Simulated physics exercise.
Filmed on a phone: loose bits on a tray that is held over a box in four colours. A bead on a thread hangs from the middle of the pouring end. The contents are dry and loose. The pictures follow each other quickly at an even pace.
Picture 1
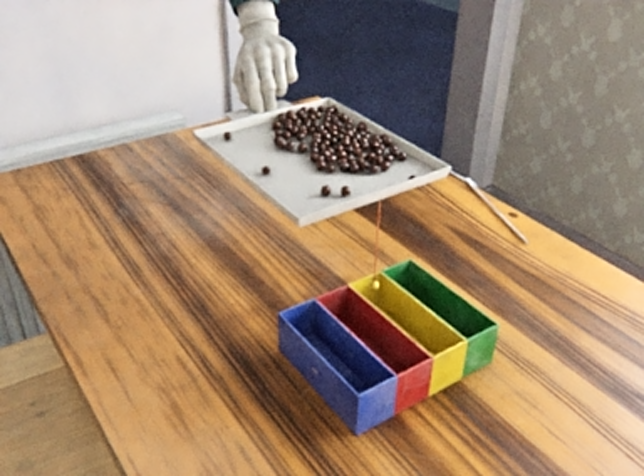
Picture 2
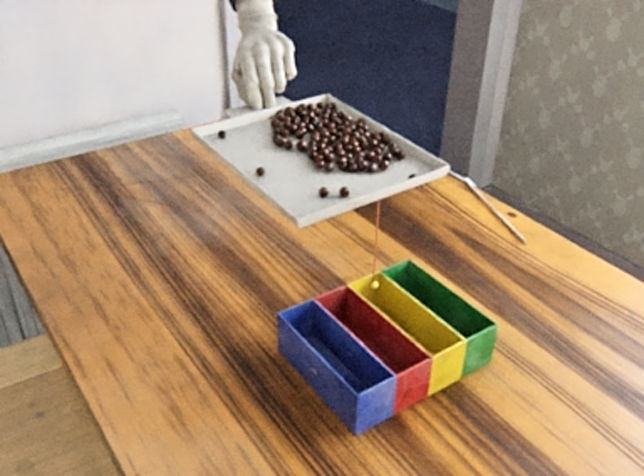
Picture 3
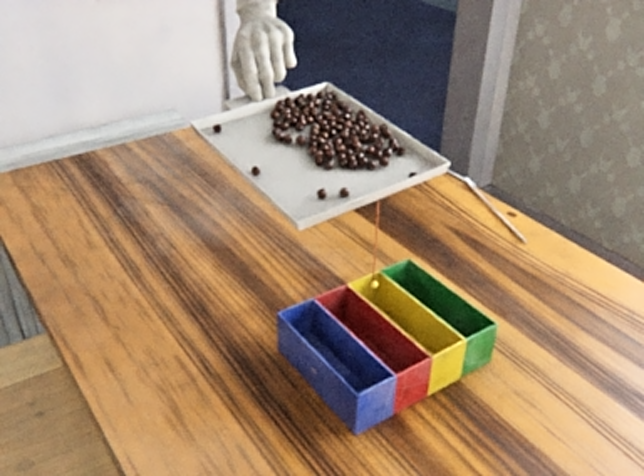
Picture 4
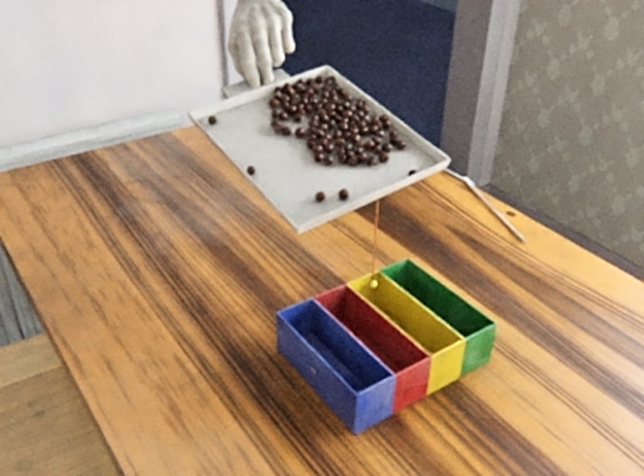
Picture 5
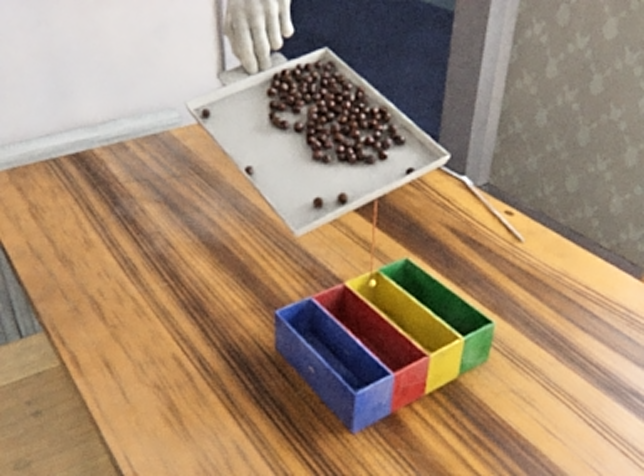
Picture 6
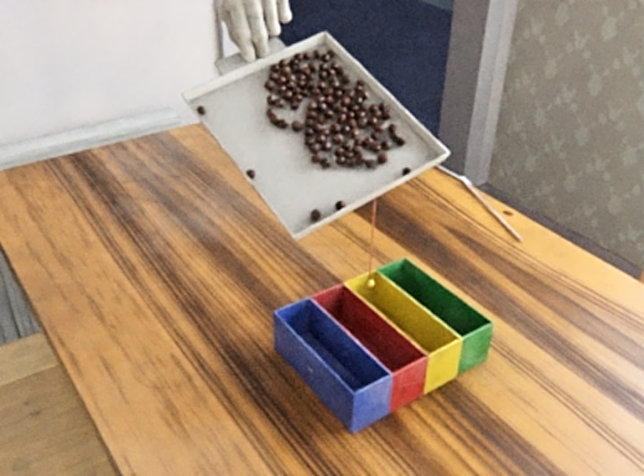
The clip opens on a gloved-looking pale hand at the back edge of a tray of small dark brown balls, held level above a blue, red, yellow and green box. The tray's far side then rises steadily, its left front corner dipping lowest, and the balls begin shifting across it.
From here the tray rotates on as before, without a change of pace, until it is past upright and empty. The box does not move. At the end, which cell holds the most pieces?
The blue cell gets the most.
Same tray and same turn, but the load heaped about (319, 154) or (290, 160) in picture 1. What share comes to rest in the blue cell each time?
The first gives 60 %, the second 60 %.
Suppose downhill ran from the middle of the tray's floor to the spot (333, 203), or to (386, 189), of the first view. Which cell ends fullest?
The first try: The blue cell. The second: Green.
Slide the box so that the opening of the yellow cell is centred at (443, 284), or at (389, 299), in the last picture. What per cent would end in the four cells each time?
About 0 and 50 per cent.
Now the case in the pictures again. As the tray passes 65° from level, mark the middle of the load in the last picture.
Close to (306, 260).
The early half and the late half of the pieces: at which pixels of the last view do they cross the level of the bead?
Around (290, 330) and then (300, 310).
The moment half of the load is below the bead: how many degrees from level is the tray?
Around 75° of tilt.
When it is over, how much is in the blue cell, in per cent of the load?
About 50 per cent.
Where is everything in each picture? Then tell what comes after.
In the first picture, corners of the pouring end (300, 216) and (448, 166), level; middle of the load (339, 137), chocolate balls; bead on its thread (374, 285); blue cell (377, 402); red cell (413, 383); yellow cell (448, 365); green cell (480, 348).
In the second picture, corners of the pouring end (299, 217) and (447, 165), level; middle of the load (338, 135).
In the third picture, corners of the pouring end (299, 220) and (447, 163), tipped barely, lowest at the left corner; middle of the load (338, 128).
In the fourth picture, corners of the pouring end (298, 225) and (447, 159), tipped a little, lowest at the left corner; middle of the load (338, 119), just a few on the move.
In the fifth picture, corners of the pouring end (296, 229) and (446, 155), tipped clearly, lowest at the left corner; middle of the load (337, 110), just a few on the move.
In the sixth picture, corners of the pouring end (295, 233) and (446, 152), tipped clearly, lowest at the left corner; middle of the load (336, 106), almost all on the move; blue cell (372, 400); red cell (409, 381); yellow cell (443, 363); green cell (475, 346).
Just after the last frame, tray tipped steeply; roughly half on the tray; about a tenth in the blue cell; just a few in the red cell; roughly half falling or outside the box.
A moment on, tray tipped past a quarter turn; just a few on the tray; roughly a third in the blue cell; just a few in the red cell; just a few in the yellow cell; roughly half falling or outside the box.
Further on, tray tipped past a quarter turn; roughly half in the blue cell; just a few in the red cell; just a few in the yellow cell; roughly half falling or outside the box.
When it is over, tray tipped past a quarter turn; roughly half in the blue cell; just a few in the red cell; just a few in the yellow cell; not one in the green cell; roughly half outside the box.
